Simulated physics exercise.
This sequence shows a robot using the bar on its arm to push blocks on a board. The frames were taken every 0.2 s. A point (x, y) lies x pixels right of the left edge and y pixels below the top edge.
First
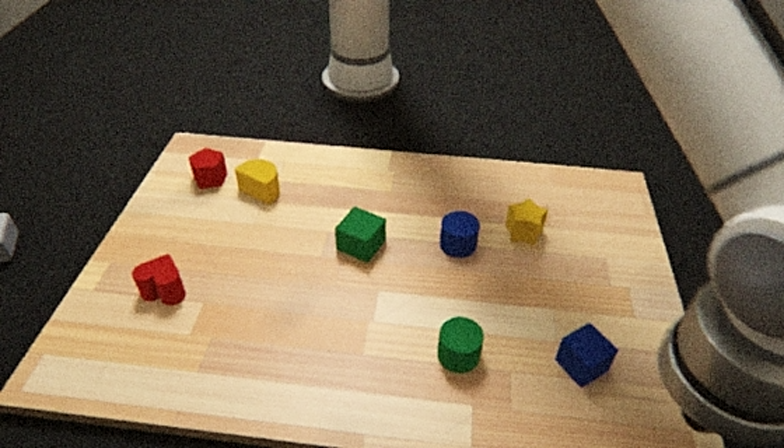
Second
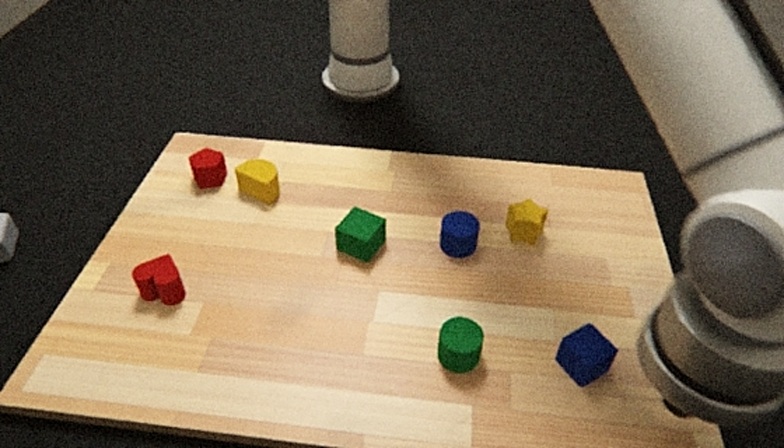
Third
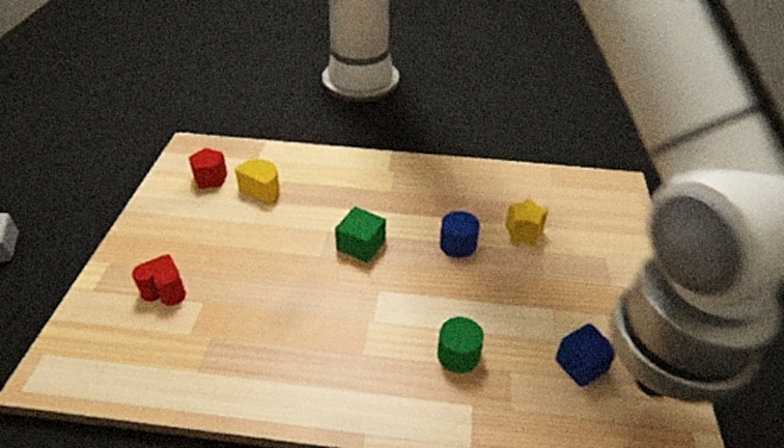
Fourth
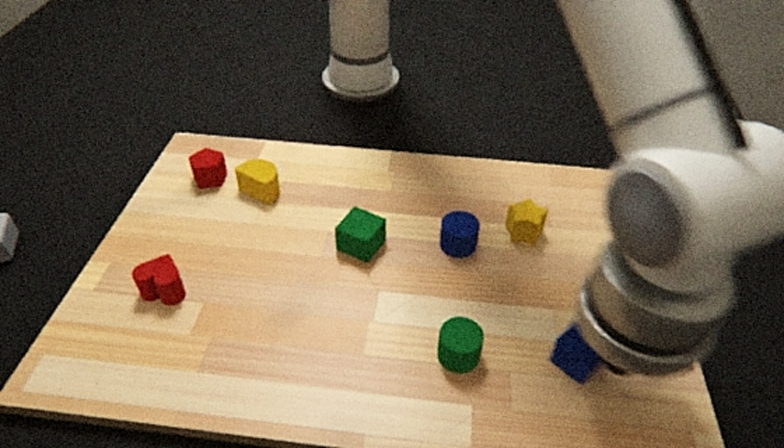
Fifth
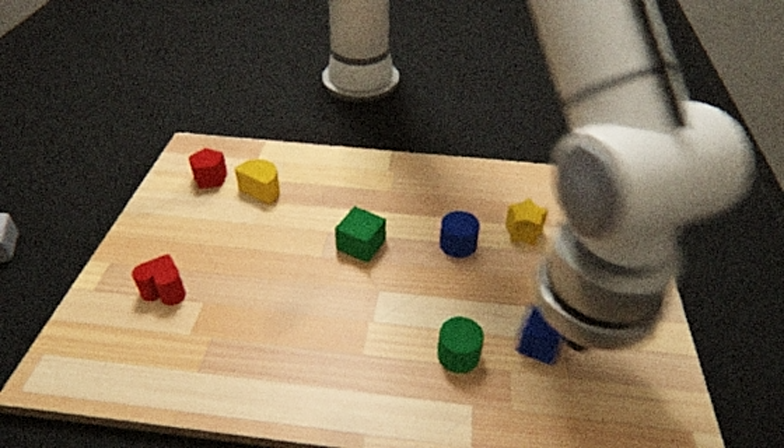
The footage shows colored blocks spread across a wooden board as a robot arm moves in from the right. The arm reaches the blue block near the lower right and pushes it a short way left, while the other blocks stay still.
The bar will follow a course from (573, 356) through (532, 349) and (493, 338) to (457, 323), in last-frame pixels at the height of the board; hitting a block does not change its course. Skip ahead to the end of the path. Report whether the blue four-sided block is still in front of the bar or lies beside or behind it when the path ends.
I think the bar keeps pushing the blue four-sided block along right to the end.
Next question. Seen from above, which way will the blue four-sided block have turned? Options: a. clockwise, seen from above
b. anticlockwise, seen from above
My answer is option a.
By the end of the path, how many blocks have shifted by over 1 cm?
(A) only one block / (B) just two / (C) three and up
The correct letter is A.
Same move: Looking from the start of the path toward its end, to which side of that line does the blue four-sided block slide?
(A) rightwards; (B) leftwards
A: Rightwards.
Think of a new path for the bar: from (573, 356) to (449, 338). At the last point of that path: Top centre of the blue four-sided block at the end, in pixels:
The answer is (466, 291).
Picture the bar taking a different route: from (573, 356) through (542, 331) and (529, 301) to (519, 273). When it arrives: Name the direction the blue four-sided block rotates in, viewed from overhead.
Looking down, it rotates anti-clockwise.
The first path, step by step. One third of the way, bar at (536, 333); blue four-sided block at (506, 312), turned 15° clockwise.
Two thirds of the way, bar at (496, 322); blue four-sided block at (470, 297), turned 25° clockwise.
At the end, bar at (459, 308); green disc at (458, 335); blue four-sided block at (439, 280), turned 40° clockwise.
